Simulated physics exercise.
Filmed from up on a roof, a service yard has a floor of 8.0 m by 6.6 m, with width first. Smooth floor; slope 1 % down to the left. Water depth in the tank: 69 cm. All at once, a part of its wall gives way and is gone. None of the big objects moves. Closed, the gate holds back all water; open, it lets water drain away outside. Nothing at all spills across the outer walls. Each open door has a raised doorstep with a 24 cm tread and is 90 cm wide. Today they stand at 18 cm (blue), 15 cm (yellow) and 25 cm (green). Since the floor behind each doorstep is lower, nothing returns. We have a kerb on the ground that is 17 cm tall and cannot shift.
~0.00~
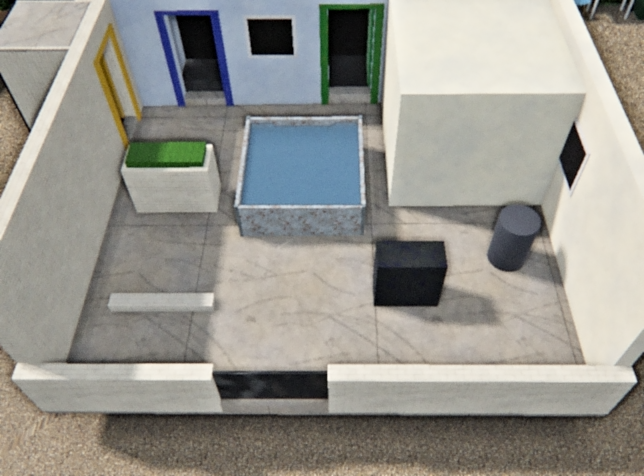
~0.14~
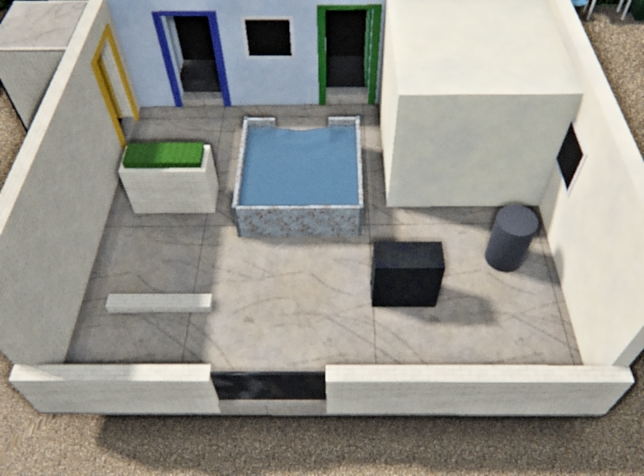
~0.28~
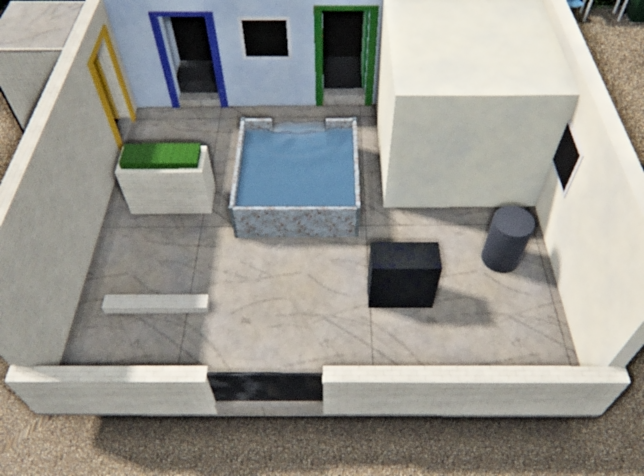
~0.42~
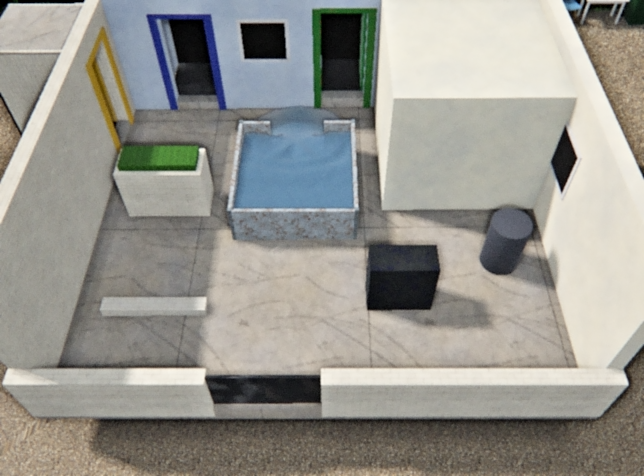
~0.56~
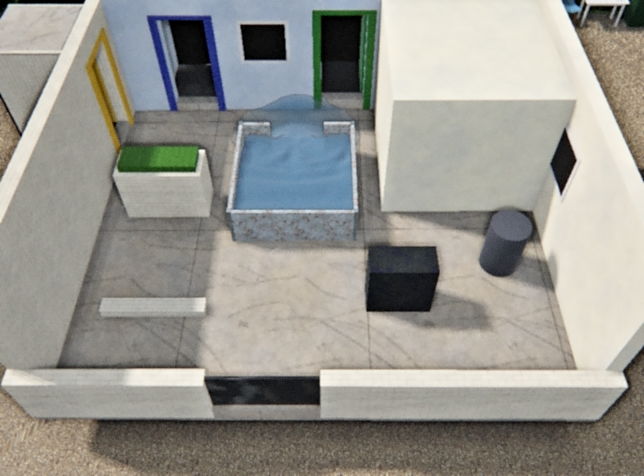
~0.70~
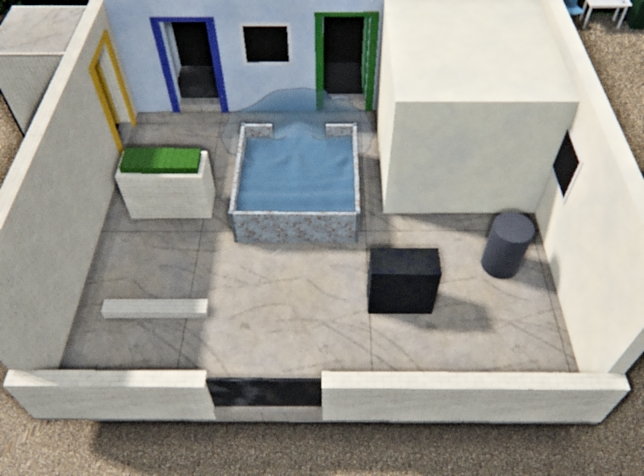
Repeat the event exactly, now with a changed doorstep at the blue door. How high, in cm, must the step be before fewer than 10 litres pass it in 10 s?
About 8.5 cm.
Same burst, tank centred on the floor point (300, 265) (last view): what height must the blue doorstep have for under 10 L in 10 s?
About 14.5 cm.
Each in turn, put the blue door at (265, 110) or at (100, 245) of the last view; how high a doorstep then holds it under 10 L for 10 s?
About 38 cm, then about 7.5 cm.
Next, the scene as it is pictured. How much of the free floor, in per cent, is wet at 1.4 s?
Approximately 10 % of it.
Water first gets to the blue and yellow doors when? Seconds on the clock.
Front times: Blue = 1.0 s, yellow = 1.8 s.
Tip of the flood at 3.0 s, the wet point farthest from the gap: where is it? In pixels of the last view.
Around pixel (92, 261).
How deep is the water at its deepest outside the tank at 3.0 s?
34 cm.
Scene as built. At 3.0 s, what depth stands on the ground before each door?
Blue door 11 cm, yellow door 27 cm, green door 30 cm.
After 1.4 s water covers 10 % of the floor, deepest (52 cm) near (370, 113); 12 cm at the blue door, 0 litres in over its 18 cm doorstep.
After 3.0 s water covers 30 % of the floor, deepest (34 cm) near (370, 113); 11 cm at the blue door, 0 litres in over its 18 cm doorstep.
After 10.0 s water covers 95 % of the floor, deepest (16 cm) near (136, 120); 10 cm at the blue door, 0 litres in over its 18 cm doorstep.
At the blue door as built, the water arrived by 1.0 s and peaked near 12 cm at 1.8 s.
Run again over the same 10 s with other heights there, 28 litres in over 6.5 cm, 4 litres over 10.5 cm. The limit of 10 litres is kept from about 8.5 cm up.
